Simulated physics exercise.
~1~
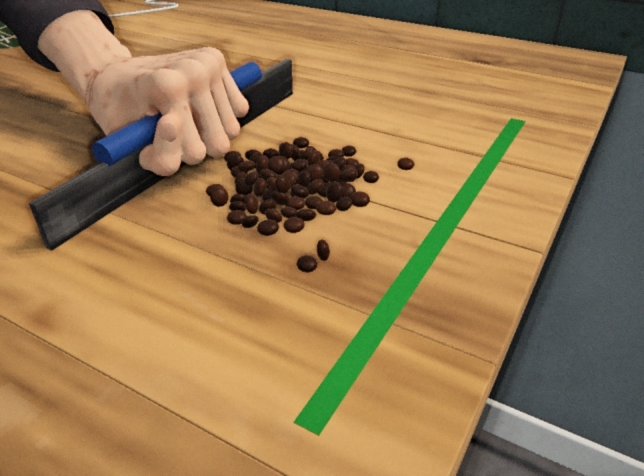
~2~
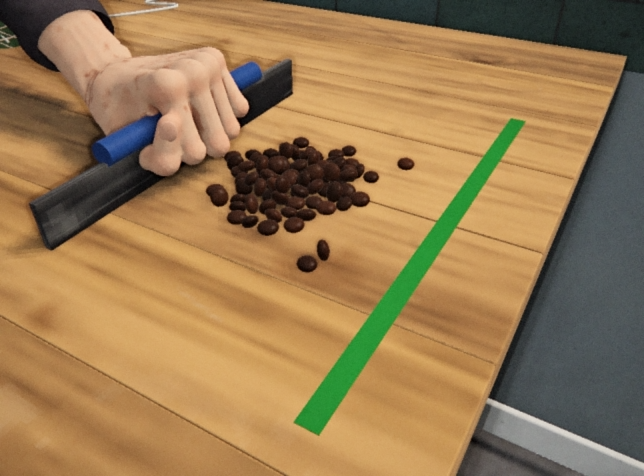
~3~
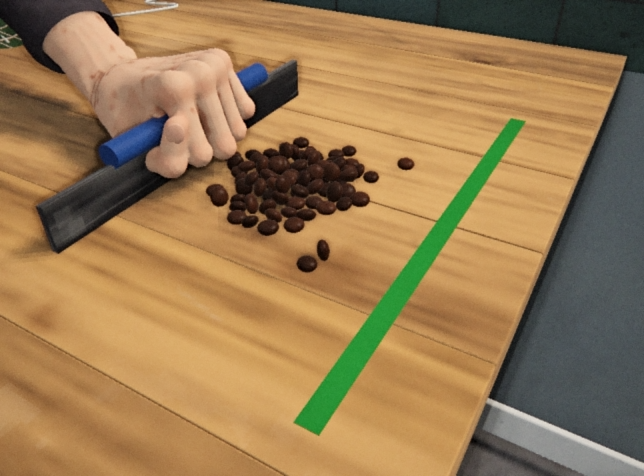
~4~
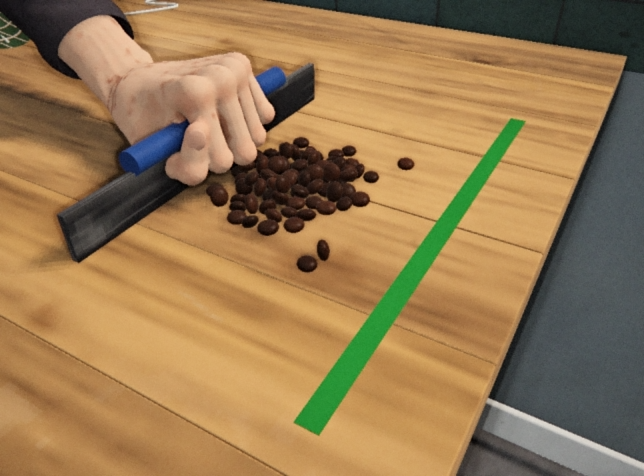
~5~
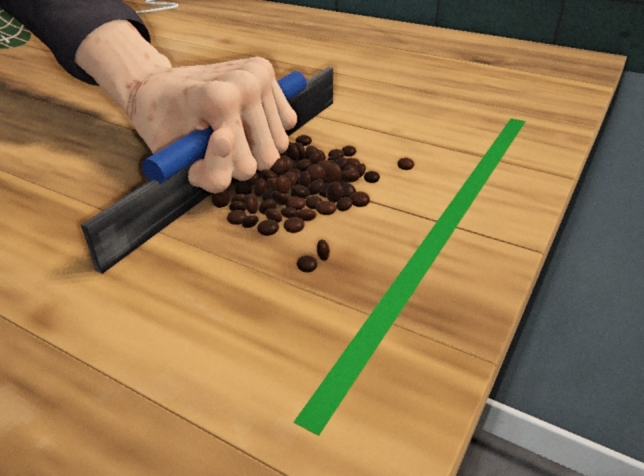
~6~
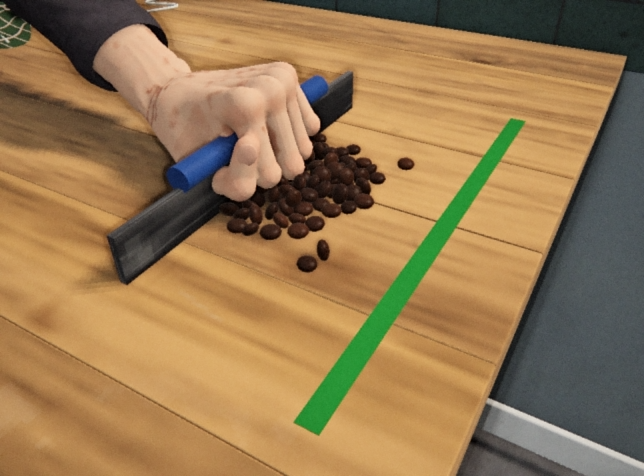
A hand holding a dark scraper with a blue handle rested beside a heap of small brown drops, then slid it right across the wooden table, nudging the heap slightly toward the green tape.
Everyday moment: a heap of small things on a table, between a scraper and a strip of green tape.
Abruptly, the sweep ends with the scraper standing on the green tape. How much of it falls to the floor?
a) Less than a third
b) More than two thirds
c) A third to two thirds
a.
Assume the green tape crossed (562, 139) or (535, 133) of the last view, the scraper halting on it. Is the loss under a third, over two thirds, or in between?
Above two thirds, then in the middle band.
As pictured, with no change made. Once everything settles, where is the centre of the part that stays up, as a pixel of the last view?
(490, 241).
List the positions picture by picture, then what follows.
The first picture shows scraper at (66, 210), at rest; green tape at (513, 128), about a palm's width from the edge; edge at (540, 261); the heap at (291, 177), flat chocolate drops.
The second picture shows scraper at (66, 210), at rest.
The third picture shows scraper at (72, 213); the heap at (291, 177).
The fourth picture shows scraper at (93, 221).
The fifth picture shows scraper at (116, 231); the heap at (293, 179), a small part pushed along.
The sixth picture shows scraper at (141, 241); green tape at (513, 128); edge at (540, 261); the heap at (302, 183), most pushed along.
Soon, scraper still moving, near (357, 160); heap all on the table, its front near (460, 234).
A while on, scraper stopped at the green tape; heap a small part over the edge.
Towards the end, scraper stopped at the green tape; heap about a quarter over the edge.
Finally, scraper stopped at the green tape; heap about a quarter over the edge.
